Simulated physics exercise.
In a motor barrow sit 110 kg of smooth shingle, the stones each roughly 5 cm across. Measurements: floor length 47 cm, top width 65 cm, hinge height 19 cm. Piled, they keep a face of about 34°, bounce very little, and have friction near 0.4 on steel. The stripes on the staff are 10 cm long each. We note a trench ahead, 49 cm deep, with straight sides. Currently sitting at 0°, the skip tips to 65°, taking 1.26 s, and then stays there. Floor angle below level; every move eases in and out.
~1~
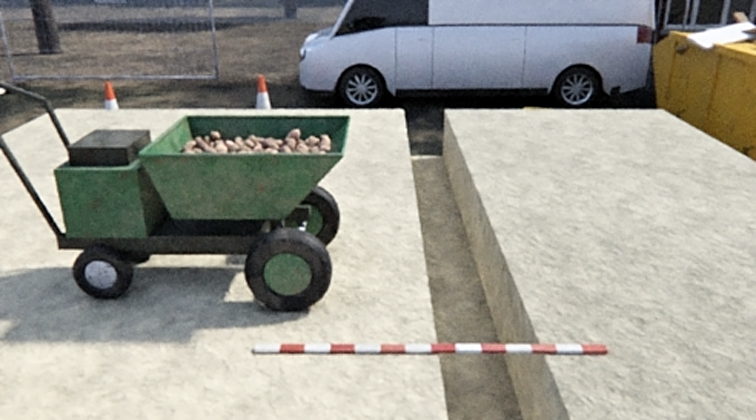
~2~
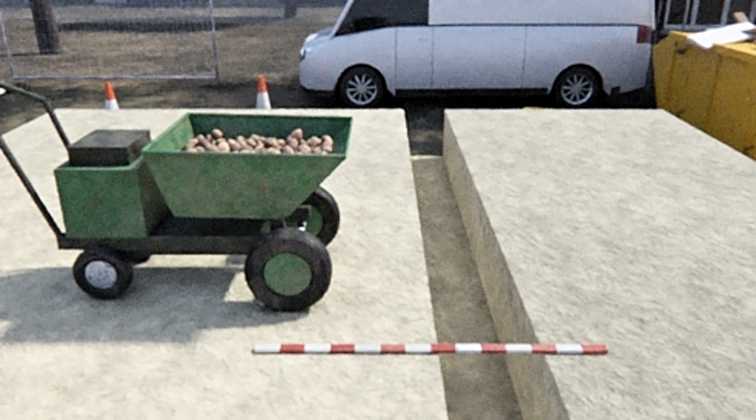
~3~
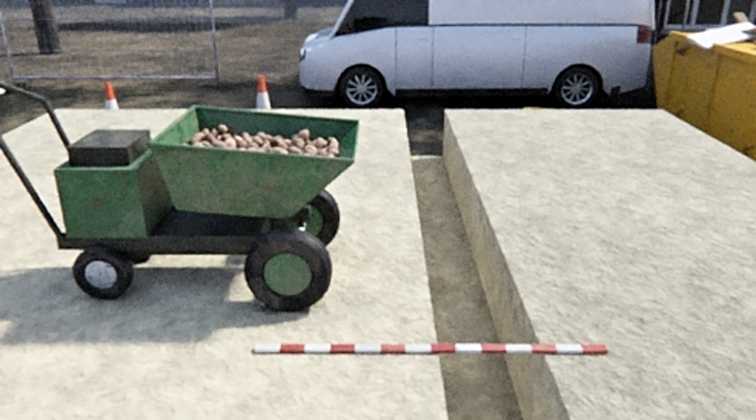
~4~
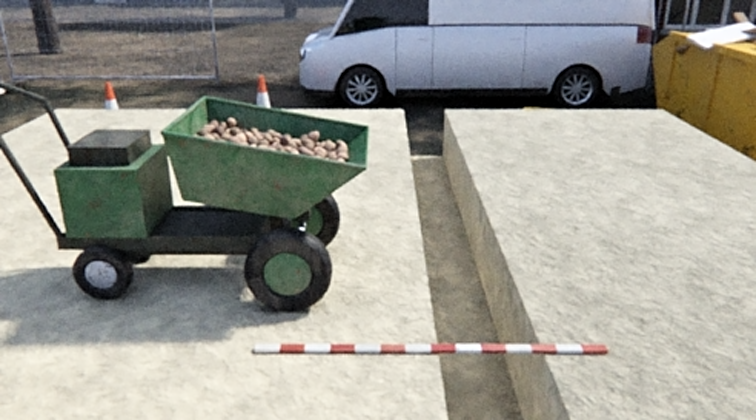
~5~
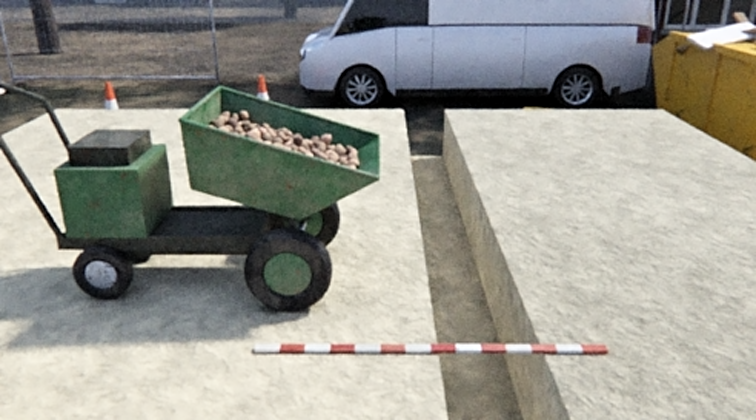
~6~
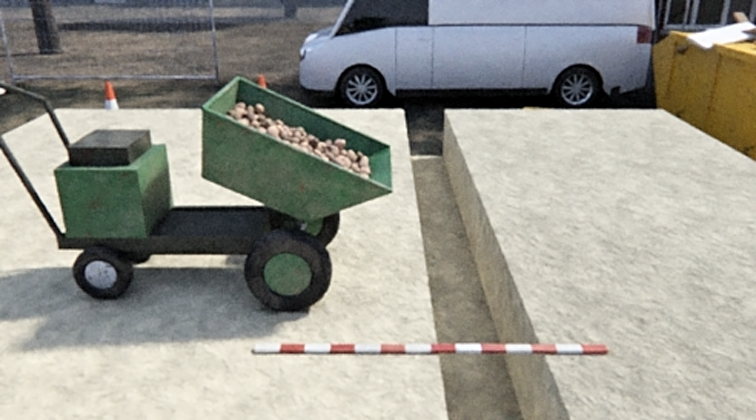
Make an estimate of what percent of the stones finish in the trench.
About 100 percent.
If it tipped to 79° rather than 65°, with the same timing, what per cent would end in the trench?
It comes out at about 100 percent.
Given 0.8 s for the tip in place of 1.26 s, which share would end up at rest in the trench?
Then about 100 per cent.
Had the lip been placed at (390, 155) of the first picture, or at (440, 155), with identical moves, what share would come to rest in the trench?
85 and 30 %.
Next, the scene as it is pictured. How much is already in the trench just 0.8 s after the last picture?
Some 35 per cent.
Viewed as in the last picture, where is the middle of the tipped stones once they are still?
At about pixel (471, 352) in the last view.
Then, 0.4 s after the last picture the floor is at 55°, 100 % in the skip; the foremost stones are at (413, 223).
Then, 0.8 s after the last picture the floor is at 65°, 62 % in the skip, 37 % in the trench; the foremost stones are at (504, 337).
Then, 1.2 s after the last picture the floor is at 65°, 26 % in the skip, 73 % in the trench; the foremost stones are at (505, 351).
Then, 3.1 s after the last picture the floor is at 65°, 0 % in the skip, 100 % in the trench; the foremost stones are at (495, 320).
